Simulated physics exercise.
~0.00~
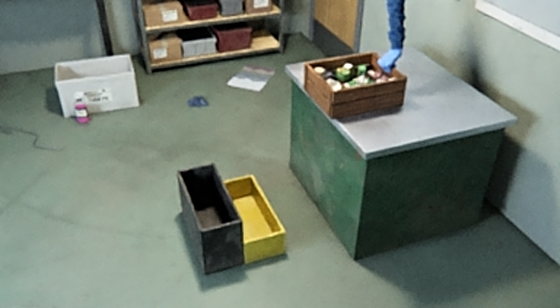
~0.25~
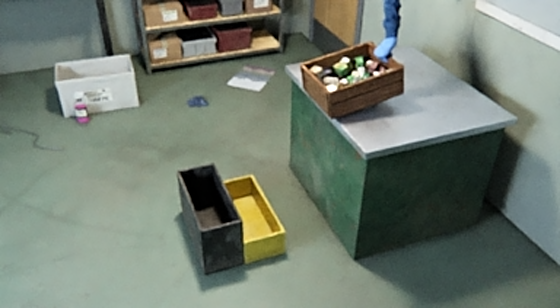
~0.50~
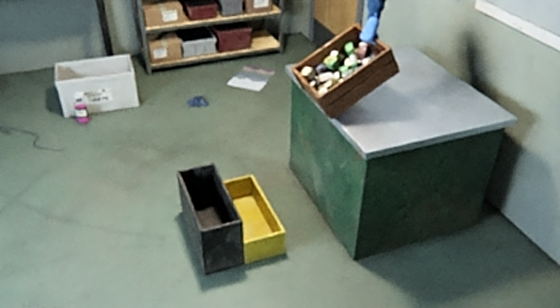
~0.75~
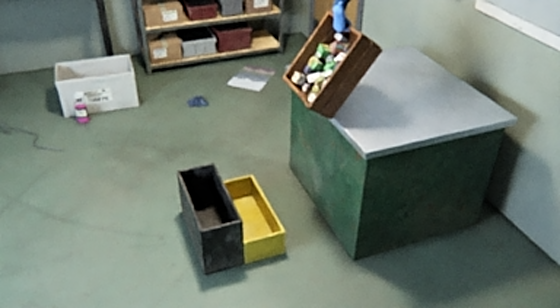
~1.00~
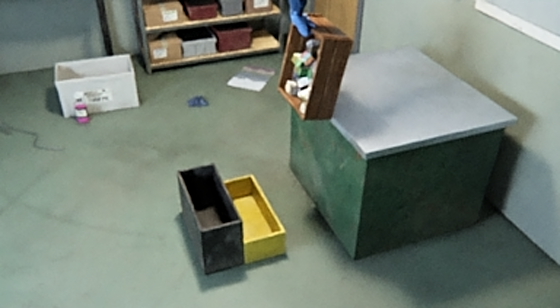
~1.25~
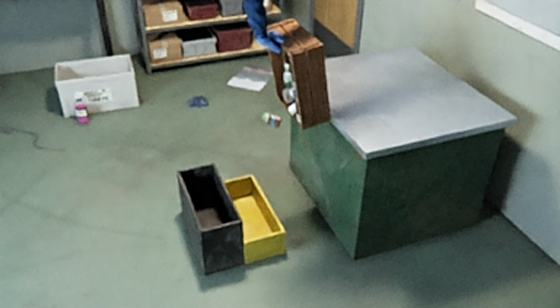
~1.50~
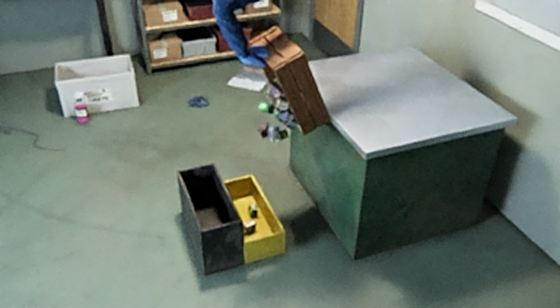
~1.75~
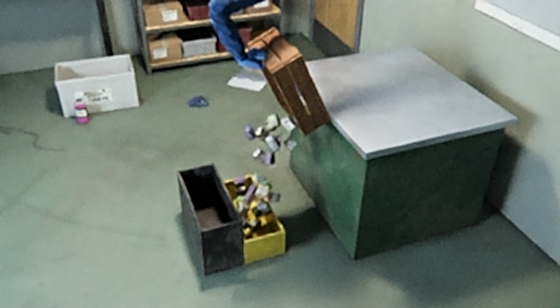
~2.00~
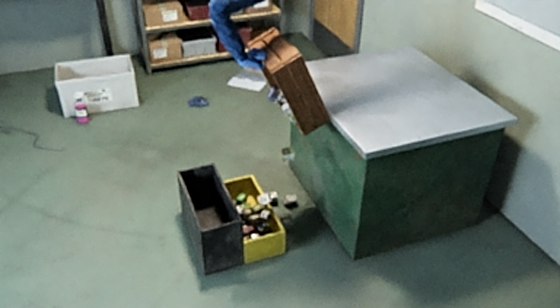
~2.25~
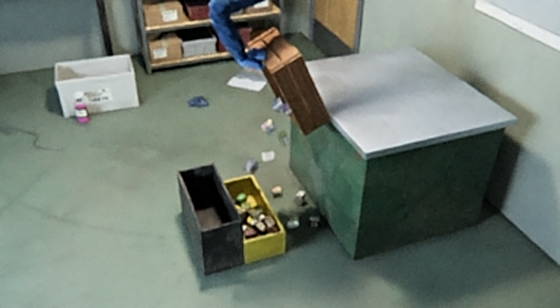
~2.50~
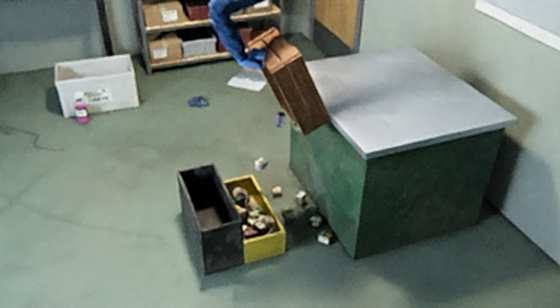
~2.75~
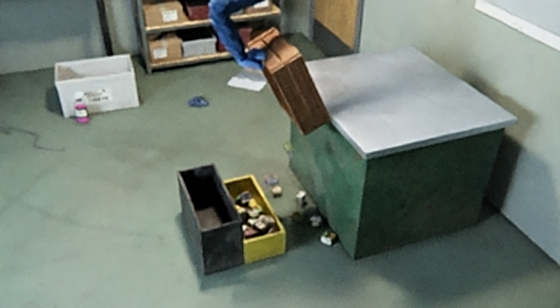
The clip opens on a wooden box of small cartons at the end of a green bench with a grey top, while a yellow trough and a black tub stand empty on the floor below. A blue-gloved hand lifts and tilts the box to the left, over the bench's edge. As it tips past upright, the cartons start to slide out and fall in a loose stream. Most drop into the yellow trough and pile up, but a few last ones land on the floor between it and the bench. The box ends steeply tipped, with the black tub seemingly still empty.
